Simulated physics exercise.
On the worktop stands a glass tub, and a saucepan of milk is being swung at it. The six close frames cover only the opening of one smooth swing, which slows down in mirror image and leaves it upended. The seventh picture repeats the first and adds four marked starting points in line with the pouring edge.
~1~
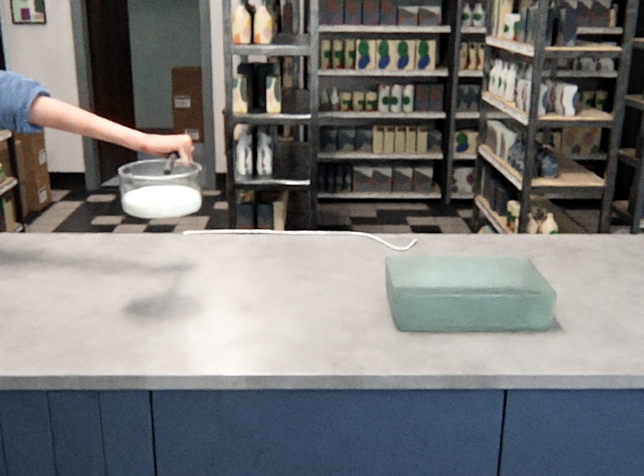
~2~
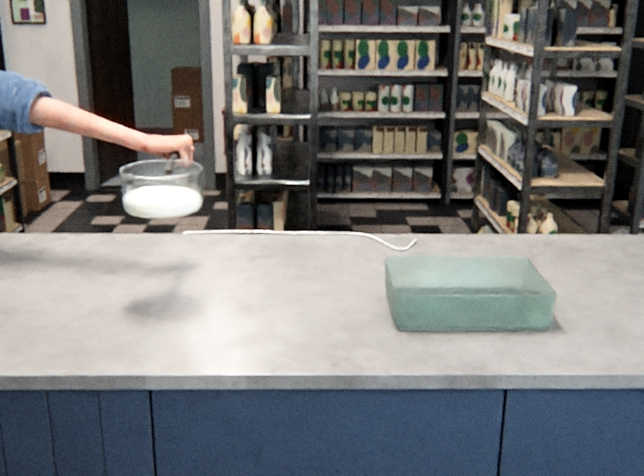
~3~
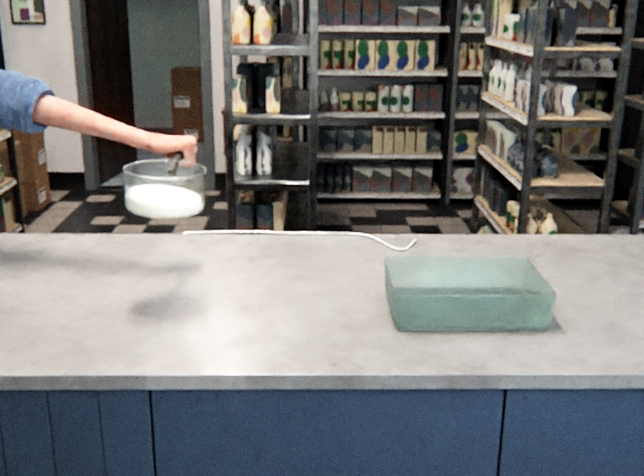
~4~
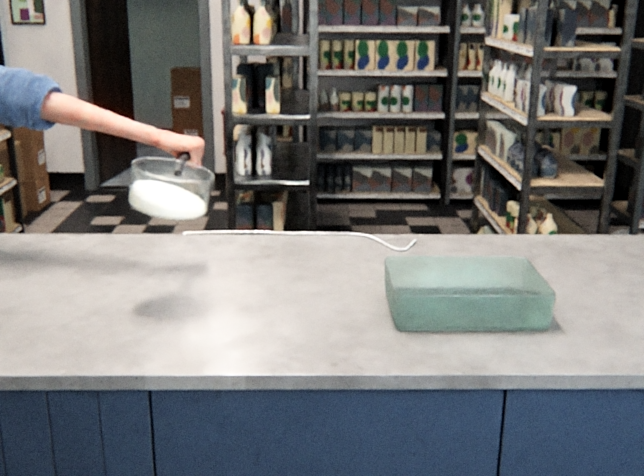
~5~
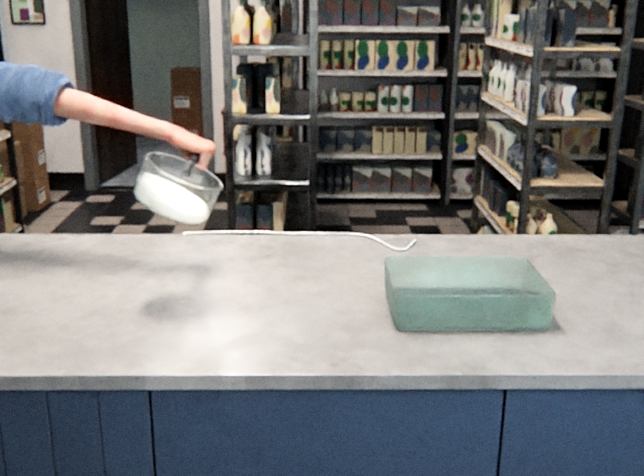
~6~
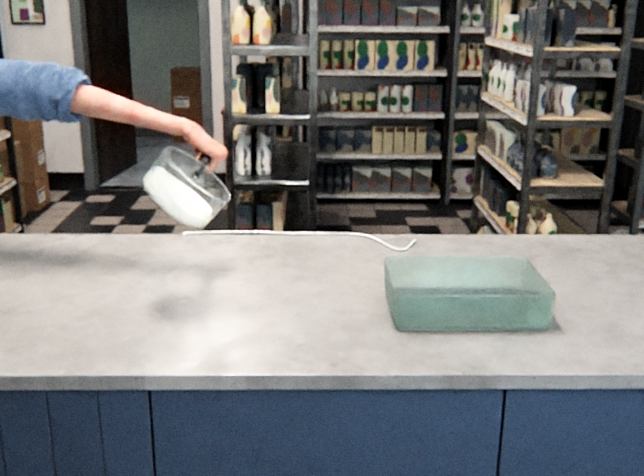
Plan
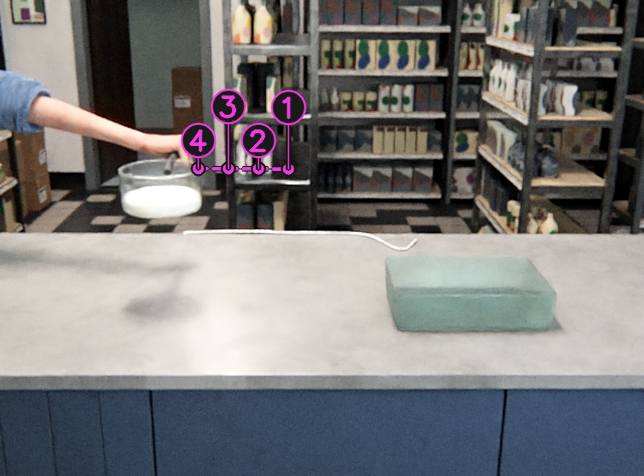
A hand holds a glass pan of milk still, then tilts it toward the right.
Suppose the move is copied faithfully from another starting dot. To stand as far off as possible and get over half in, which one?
Spot 2.
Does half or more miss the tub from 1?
No, not at all.
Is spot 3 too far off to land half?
Yes, it does.
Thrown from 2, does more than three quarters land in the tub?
No, less.
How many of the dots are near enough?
Two of the four.
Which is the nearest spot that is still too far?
The answer is 3.
On the marked copy, 1 at (288, 169); 2 at (258, 168); 3 at (228, 168); 4 at (198, 168).
With 1, about 74 % lands in the tub, 6 % falls short and 20 % goes beside or beyond.
With 2, about 64 % lands in the tub, 24 % falls short and 12 % goes beside or beyond.
With 3, about 18 % lands in the tub, 77 % falls short and 5 % goes beside or beyond.
With 4, about 0 % lands in the tub, 97 % falls short.
